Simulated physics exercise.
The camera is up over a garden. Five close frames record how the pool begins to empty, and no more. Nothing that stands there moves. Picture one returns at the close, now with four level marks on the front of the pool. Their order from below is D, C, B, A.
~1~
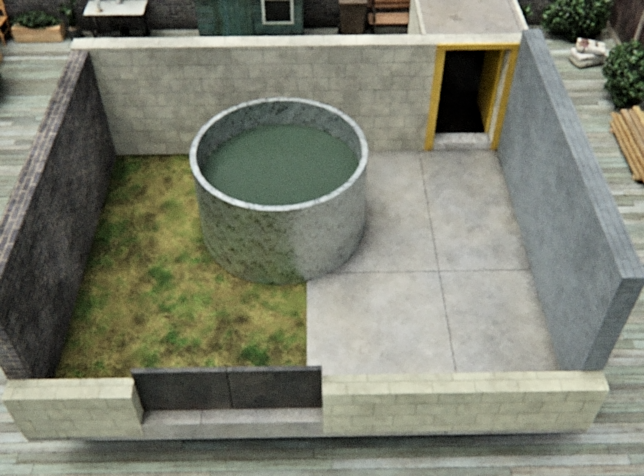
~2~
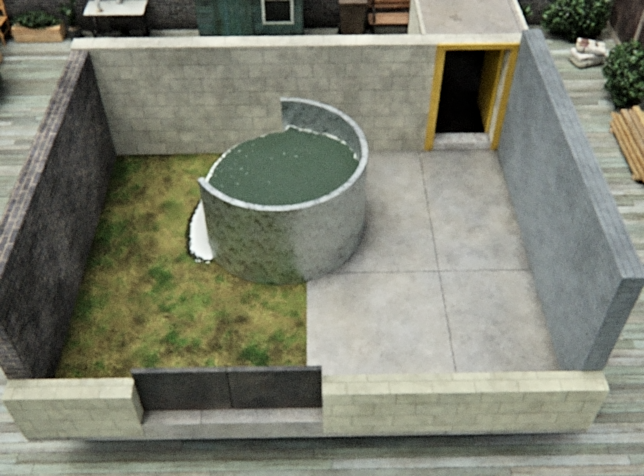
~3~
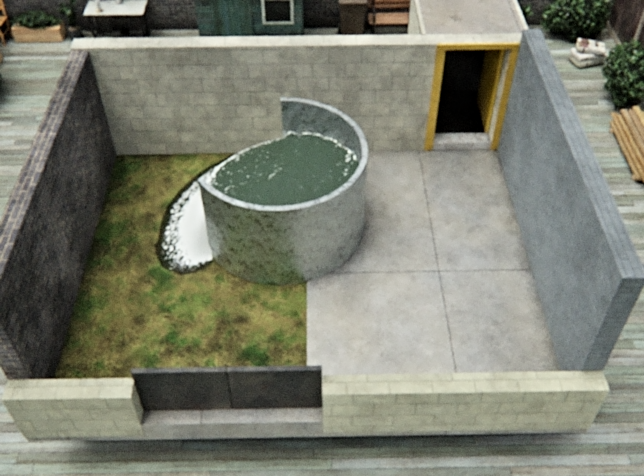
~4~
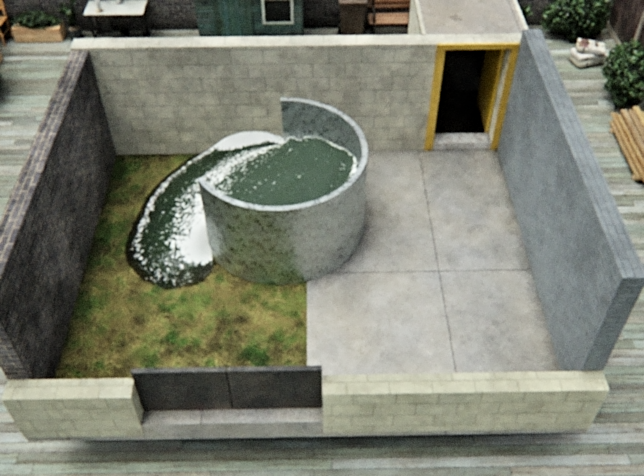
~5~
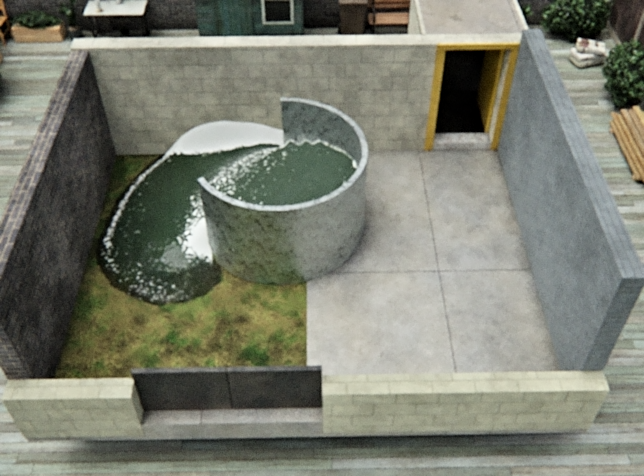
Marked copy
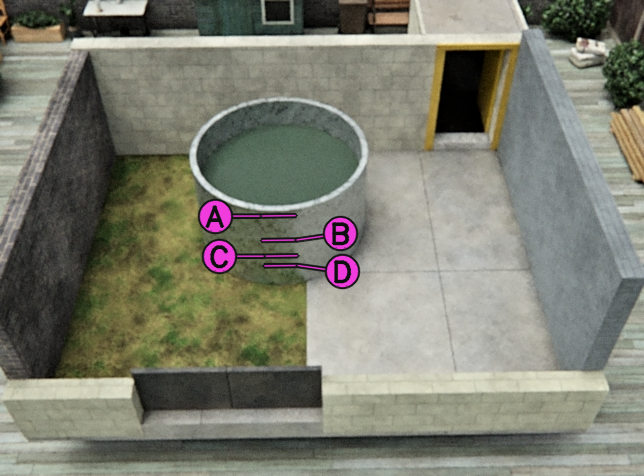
In a walled garden seen from above, the left side of a round stone pool full of green water opens, and water pours out through the gap, spreading in a foaming sheet leftward across the mossy grass.
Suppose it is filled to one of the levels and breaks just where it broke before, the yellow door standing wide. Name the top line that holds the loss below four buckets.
The limit is B.
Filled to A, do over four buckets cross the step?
Yes, it does.
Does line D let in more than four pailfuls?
No, not at all.
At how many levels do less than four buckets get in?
Three of the four.
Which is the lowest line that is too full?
The answer is A.
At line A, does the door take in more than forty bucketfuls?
No, it does not.
In magenta, A at (277, 215); B at (279, 240); C at (280, 255); D at (281, 265); from the bottom up D, C, B, A.
For line A, about 13 bucketfuls get in.
For line B, a splash gets over, under a bucket.
For line C, nothing gets over.
For line D, nothing gets over.
